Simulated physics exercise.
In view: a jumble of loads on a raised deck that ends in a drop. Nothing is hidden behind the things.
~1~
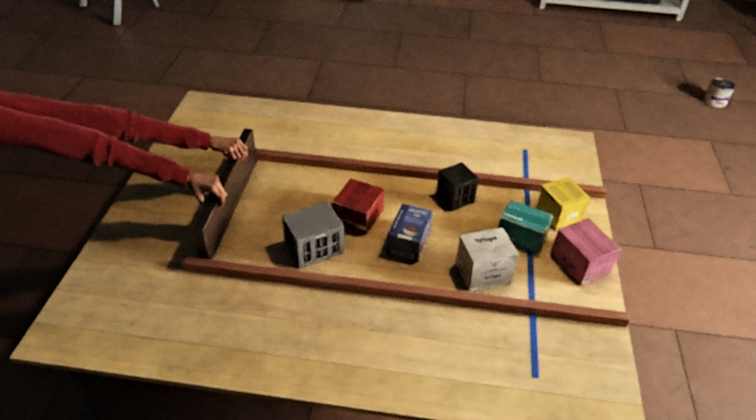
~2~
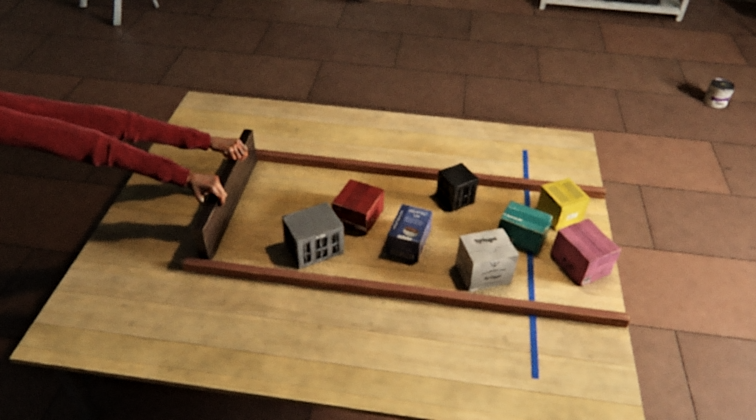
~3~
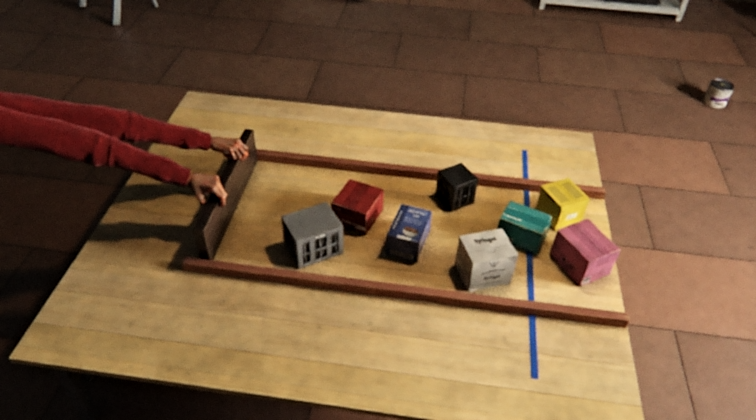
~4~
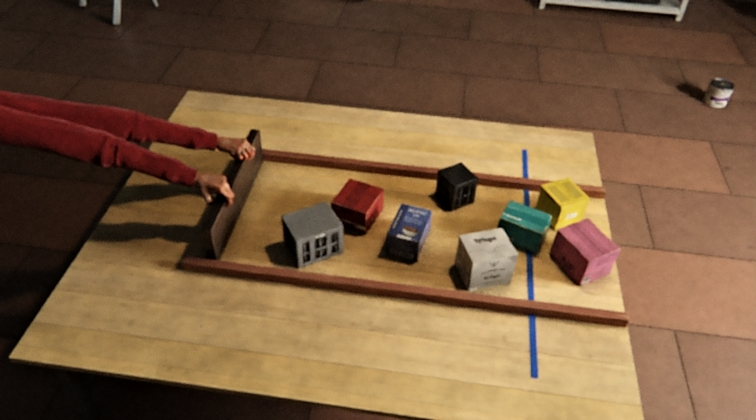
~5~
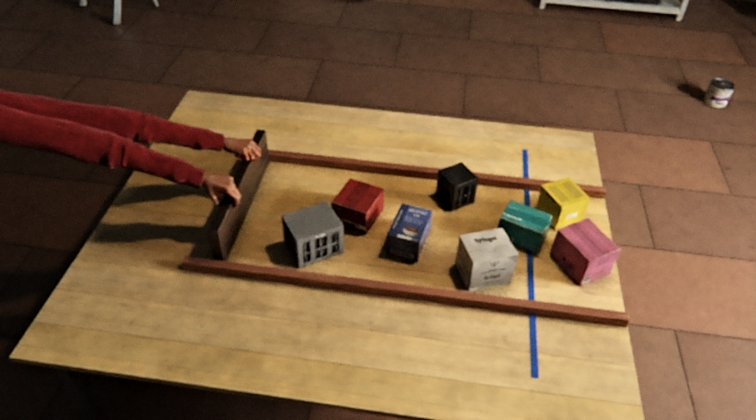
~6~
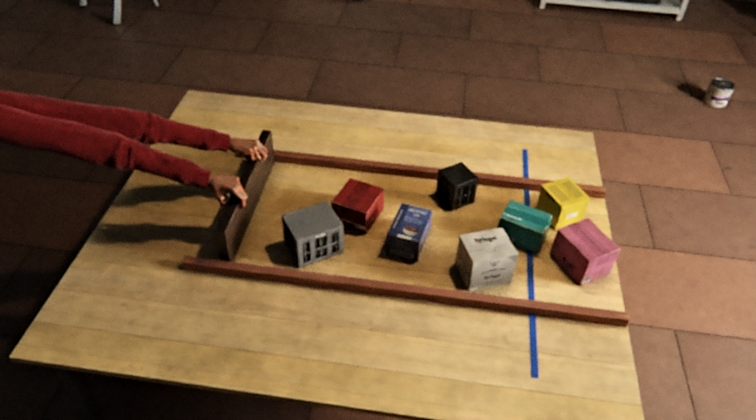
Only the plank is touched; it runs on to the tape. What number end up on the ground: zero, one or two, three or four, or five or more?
Here the number that fall off is one or two.
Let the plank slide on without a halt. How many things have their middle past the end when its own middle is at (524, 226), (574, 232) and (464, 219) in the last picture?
The counts: 2, 5 and 0.
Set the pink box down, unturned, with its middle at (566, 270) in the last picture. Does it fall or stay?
It drops off.
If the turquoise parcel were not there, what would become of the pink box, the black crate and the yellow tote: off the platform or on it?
The pink box is lost, the black crate remains up, the yellow tote remains up.
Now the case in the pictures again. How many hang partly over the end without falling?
The number is 1.
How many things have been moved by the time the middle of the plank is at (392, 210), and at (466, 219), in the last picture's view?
3 and 7.
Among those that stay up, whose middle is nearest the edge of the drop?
It is the white box.
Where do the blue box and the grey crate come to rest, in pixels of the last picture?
About (589, 244), and the other about (560, 278).
Soon after, none off yet; pink box at rest near (584, 251); yellow tote at rest near (562, 204); turquoise parcel at rest near (524, 227).
Then, none off yet; pink box moved a little near (607, 264); yellow tote at rest near (562, 204); turquoise parcel moved about its own width near (573, 233).
At rest, the number that fall off is one or two; fallen, turquoise parcel and pink box.
